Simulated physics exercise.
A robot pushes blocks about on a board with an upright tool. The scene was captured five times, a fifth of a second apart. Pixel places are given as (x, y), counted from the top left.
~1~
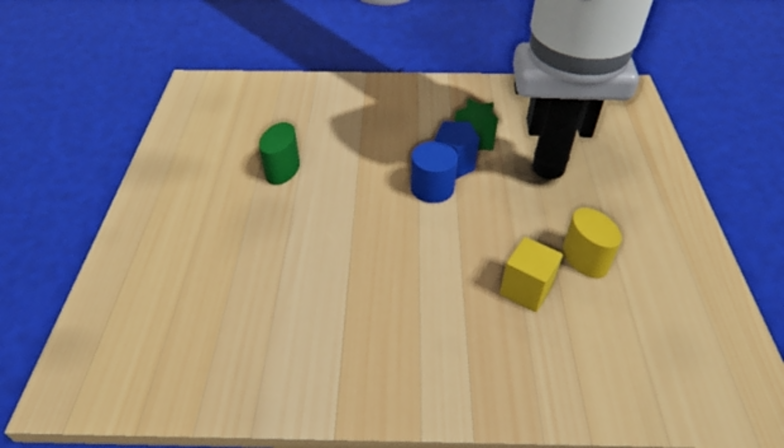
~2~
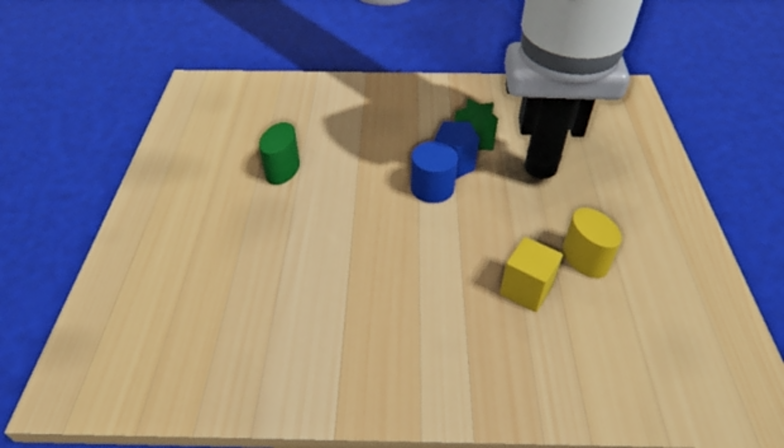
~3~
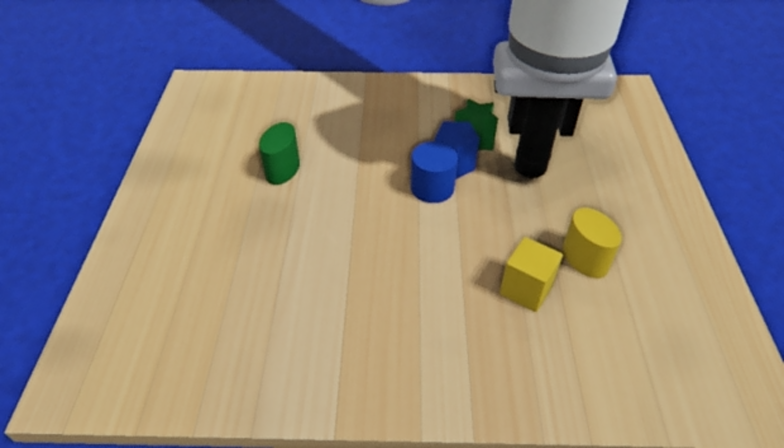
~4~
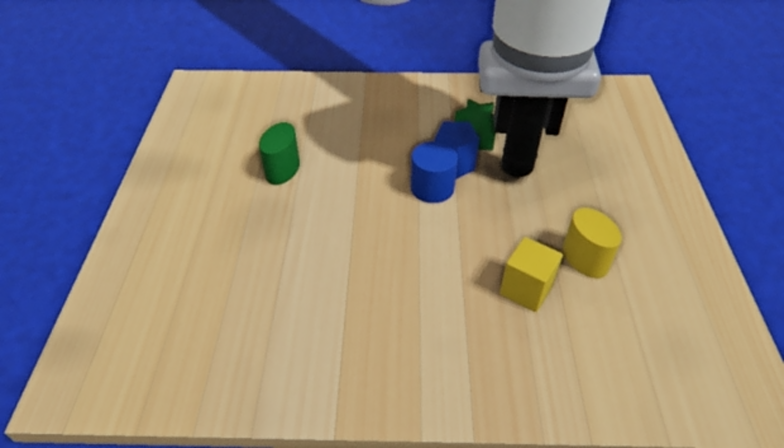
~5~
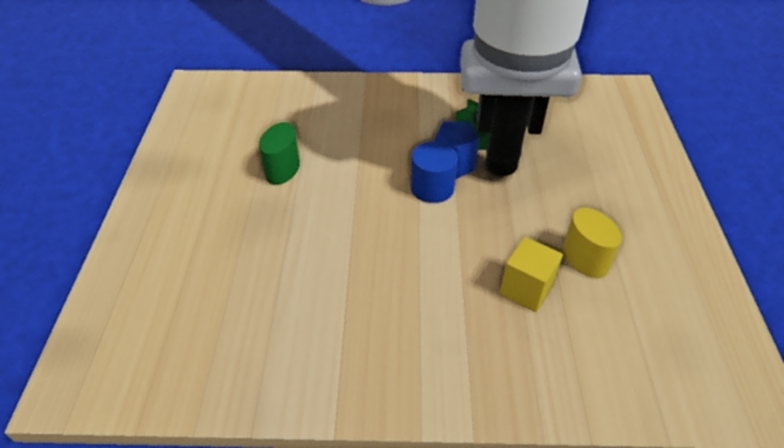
On a pale wooden board over a blue surface, a robot arm holds a black upright tool to the right of blue, green and yellow blocks. The tool slides steadily left across the upper part of the board, drawing close beside the blue blocks, while all the blocks stay still.
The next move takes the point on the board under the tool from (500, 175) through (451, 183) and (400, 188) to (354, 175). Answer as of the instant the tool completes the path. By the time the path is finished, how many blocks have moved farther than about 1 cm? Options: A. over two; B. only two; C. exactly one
The one that fits is B, only two.
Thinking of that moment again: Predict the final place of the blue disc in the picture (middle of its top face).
Put as a pixel place, it's (345, 174).
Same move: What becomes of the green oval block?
Once the tool is done, the green oval block remains in the old spot.
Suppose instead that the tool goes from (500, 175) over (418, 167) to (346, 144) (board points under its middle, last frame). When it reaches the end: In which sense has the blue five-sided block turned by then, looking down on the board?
Seen from overhead, it turns clockwise.
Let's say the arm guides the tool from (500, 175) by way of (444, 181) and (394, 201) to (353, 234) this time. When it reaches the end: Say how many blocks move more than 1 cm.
Moved: 2.
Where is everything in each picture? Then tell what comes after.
In the first picture, tip of the tool at (548, 169), middles of tops, green oval block at (277, 137), blue disc at (435, 156), blue five-sided block at (457, 133), green star at (478, 110).
In the second picture, tool at (541, 169), nothing pushed.
In the third picture, tool at (530, 168), nothing pushed.
In the fourth picture, tool at (517, 167), nothing pushed.
In the fifth picture, tool at (501, 166), green oval block at (277, 137), blue disc at (435, 156), blue five-sided block at (457, 133), green star partly hidden.
The first path, step by step. One third of the way, tool at (451, 174); blue disc at (415, 160); blue five-sided block at (441, 128), turned 15° clockwise.
Two thirds of the way, tool at (399, 180); blue disc at (364, 171); blue five-sided block at (440, 128), turned 20° clockwise.
At the end, tool at (353, 167); green oval block unmoved; blue disc at (345, 174); blue five-sided block at (440, 128), turned 20° clockwise; green star unmoved.
